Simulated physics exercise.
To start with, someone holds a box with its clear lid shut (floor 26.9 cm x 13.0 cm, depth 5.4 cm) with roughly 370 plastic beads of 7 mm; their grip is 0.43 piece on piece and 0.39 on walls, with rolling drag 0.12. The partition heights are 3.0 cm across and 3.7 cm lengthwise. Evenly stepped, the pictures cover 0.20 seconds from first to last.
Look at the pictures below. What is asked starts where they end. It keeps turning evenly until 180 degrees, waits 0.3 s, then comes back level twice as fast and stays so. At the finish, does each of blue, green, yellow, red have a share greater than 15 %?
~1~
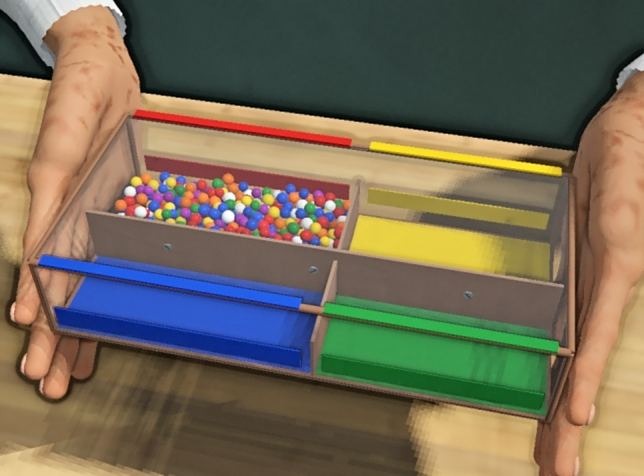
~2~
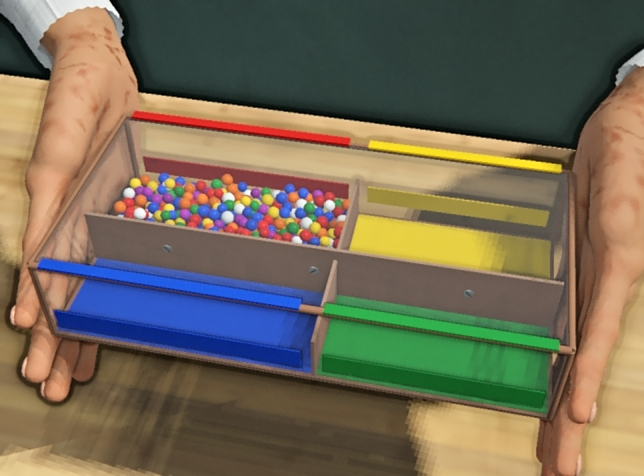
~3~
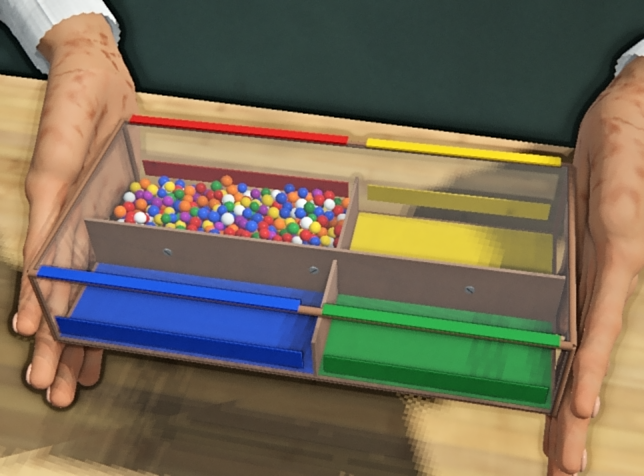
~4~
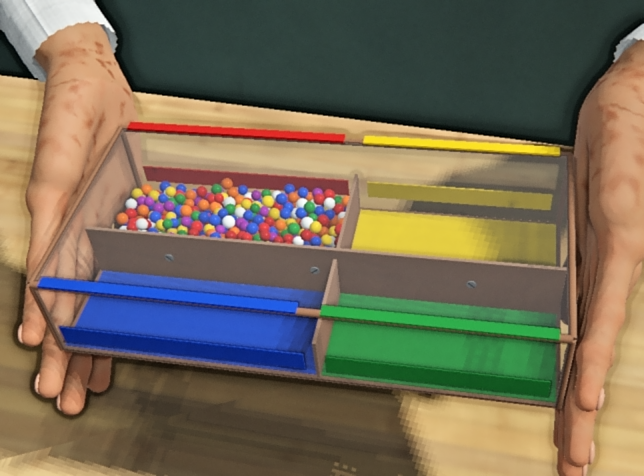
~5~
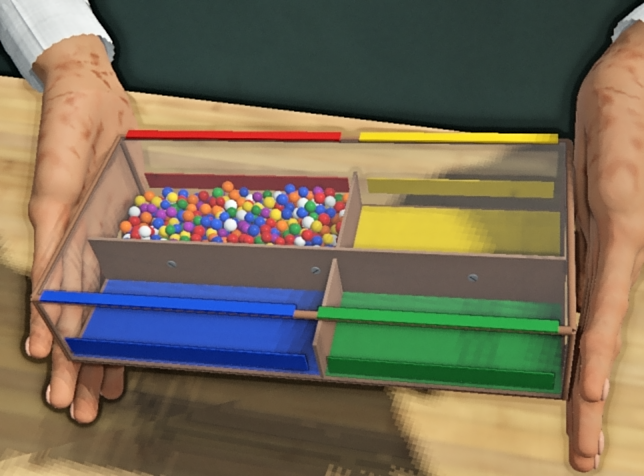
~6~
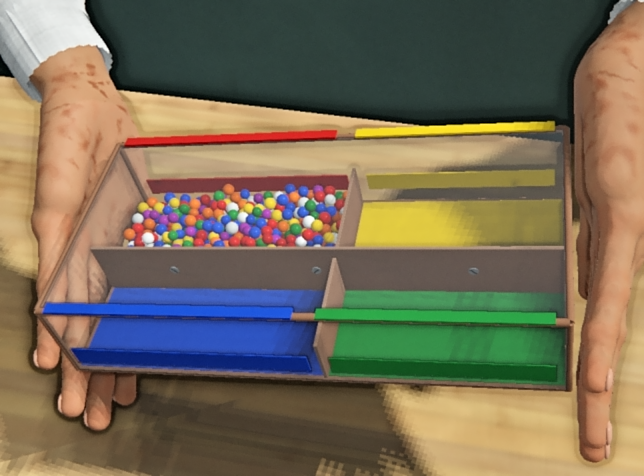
Blue greater, green not greater, yellow not greater, red greater.
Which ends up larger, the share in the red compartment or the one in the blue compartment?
Larger share at rest: In the red compartment.
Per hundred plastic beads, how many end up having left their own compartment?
Roughly 30 per cent.
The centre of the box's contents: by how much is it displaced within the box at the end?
The shift is roughly 5.5 cm.
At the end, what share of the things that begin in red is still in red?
That works out to around 70 per cent.
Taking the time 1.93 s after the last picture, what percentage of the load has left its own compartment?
Near 20 in a hundred.
Then, 1.05 s after the last picture, tilt 106 degrees; blue 5 %, red 95 %; middle of all pieces near (340, 284).
Then, 1.93 s after the last picture, tilt 180 degrees; blue 20 %, red 80 %; middle of all pieces near (455, 182).
Then, 2.74 s after the last picture, tilt 101 degrees; blue 20 %, red 80 %; middle of all pieces near (311, 298).
Then, 3.52 s after the last picture, tilt 0 degrees; blue 30 %, red 70 %; middle of all pieces near (132, 231).
In the end, blue 30 %, green 0 %, yellow 0 %, red 70 %.
